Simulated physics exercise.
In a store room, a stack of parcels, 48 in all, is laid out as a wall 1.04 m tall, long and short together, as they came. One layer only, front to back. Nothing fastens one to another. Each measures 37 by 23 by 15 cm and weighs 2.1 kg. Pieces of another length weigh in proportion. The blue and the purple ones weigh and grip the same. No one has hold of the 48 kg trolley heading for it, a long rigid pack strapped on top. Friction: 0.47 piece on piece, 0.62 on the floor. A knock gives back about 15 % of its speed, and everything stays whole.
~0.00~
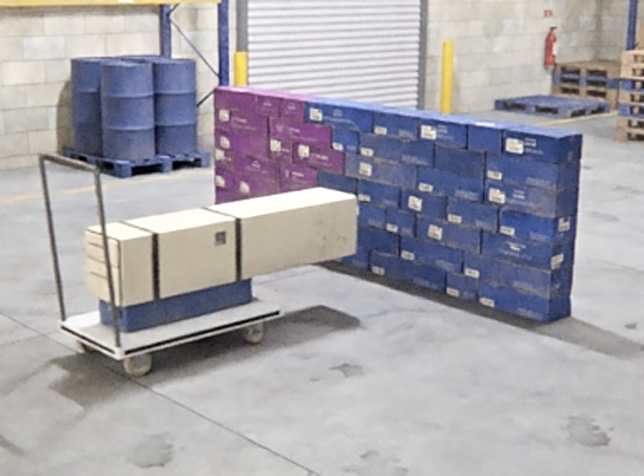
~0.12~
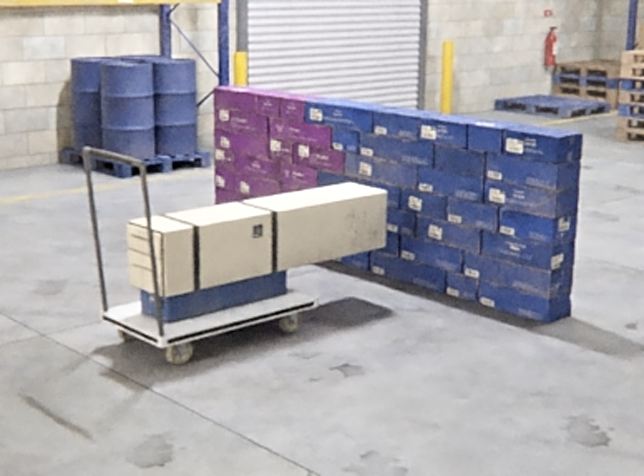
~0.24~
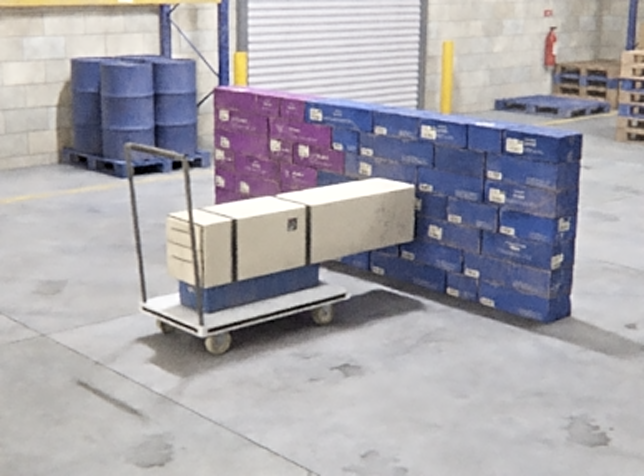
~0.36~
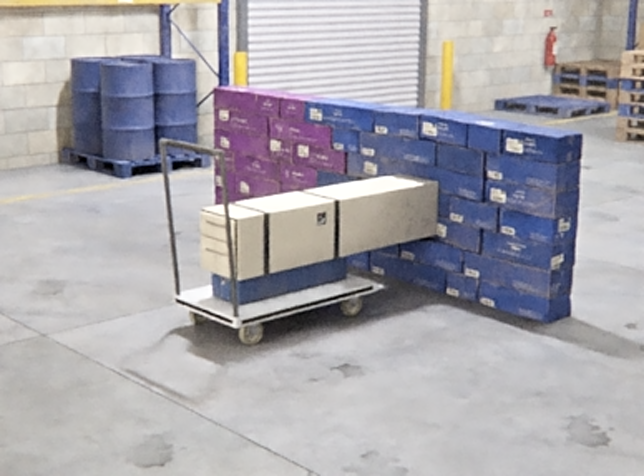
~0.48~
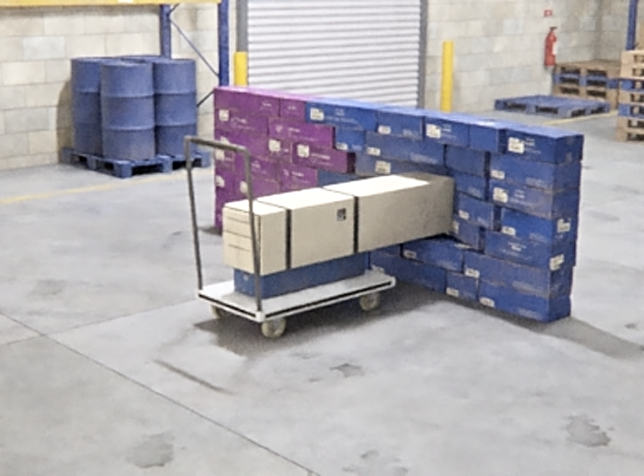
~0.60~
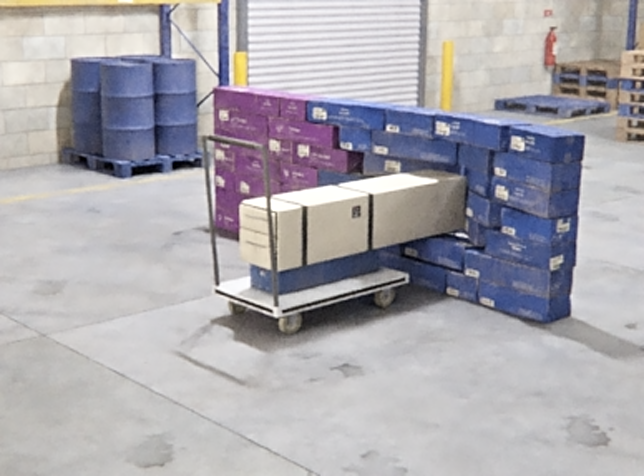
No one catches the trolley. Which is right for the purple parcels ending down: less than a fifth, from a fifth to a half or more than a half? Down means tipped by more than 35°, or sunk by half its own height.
Less than a fifth of them.
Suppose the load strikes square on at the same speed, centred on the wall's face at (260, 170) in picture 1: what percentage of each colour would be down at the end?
In that case purple 50, blue 0 per cent.
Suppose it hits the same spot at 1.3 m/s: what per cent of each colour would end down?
In that case purple 0, blue 0 per cent.
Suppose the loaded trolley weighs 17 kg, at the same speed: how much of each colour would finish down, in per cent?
In that case purple 0, blue 0 per cent.
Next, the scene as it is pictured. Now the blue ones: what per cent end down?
Ending so: Blue 60 per cent.
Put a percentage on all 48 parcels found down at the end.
Roughly 35 per cent of them.
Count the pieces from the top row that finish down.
5 from that row.
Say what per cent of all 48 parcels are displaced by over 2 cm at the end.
It is 50 per cent.
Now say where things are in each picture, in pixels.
In the first frame (pixels give the middle of a visible side), load (349, 215) 62 cm short of the wall; top purple parcel (234, 100); top blue parcel (442, 132); none has stirred.
The second frame shows load (379, 209) 38 cm short of the wall; top purple parcel (234, 100).
The third frame shows load (408, 204) 15 cm short of the wall; top purple parcel (234, 100).
The fourth frame shows load (432, 199) 7 cm into the wall's line; top purple parcel (234, 100); top blue parcel (443, 130) 18 mm from its place; movement in 10 of them.
The fifth frame shows load (448, 195) 22 cm into the wall's line; top purple parcel (234, 100); top blue parcel (446, 131) 44 mm from its place; movement in 20 of them.
The sixth frame shows load (460, 193) 33 cm into the wall's line; top purple parcel (234, 100); top blue parcel (455, 129) 3° from how it stood; movement in 23 of them.
After 0.94 s, load 56 cm past the wall's line, still rolling; none of the 19 purple parcels down (9 of 48 in all colours); top purple parcel unmoved; top blue parcel 28° from how it stood, 10 cm lower.
After 1.40 s, load 69 cm past the wall's line, stopped; none of the 19 purple parcels down (17 of 48 in all colours); top purple parcel unmoved; top blue parcel 75° from how it stood, 82 cm lower.
In the end (3.8 s), load 69 cm past the wall's line, stopped; none of the 19 purple parcels down (17 of 48 in all colours); top purple parcel unmoved; top blue parcel upside down. That is 0 per cent. From the last view, middles, top purple parcel near (246, 99), top blue parcel near (608, 236).
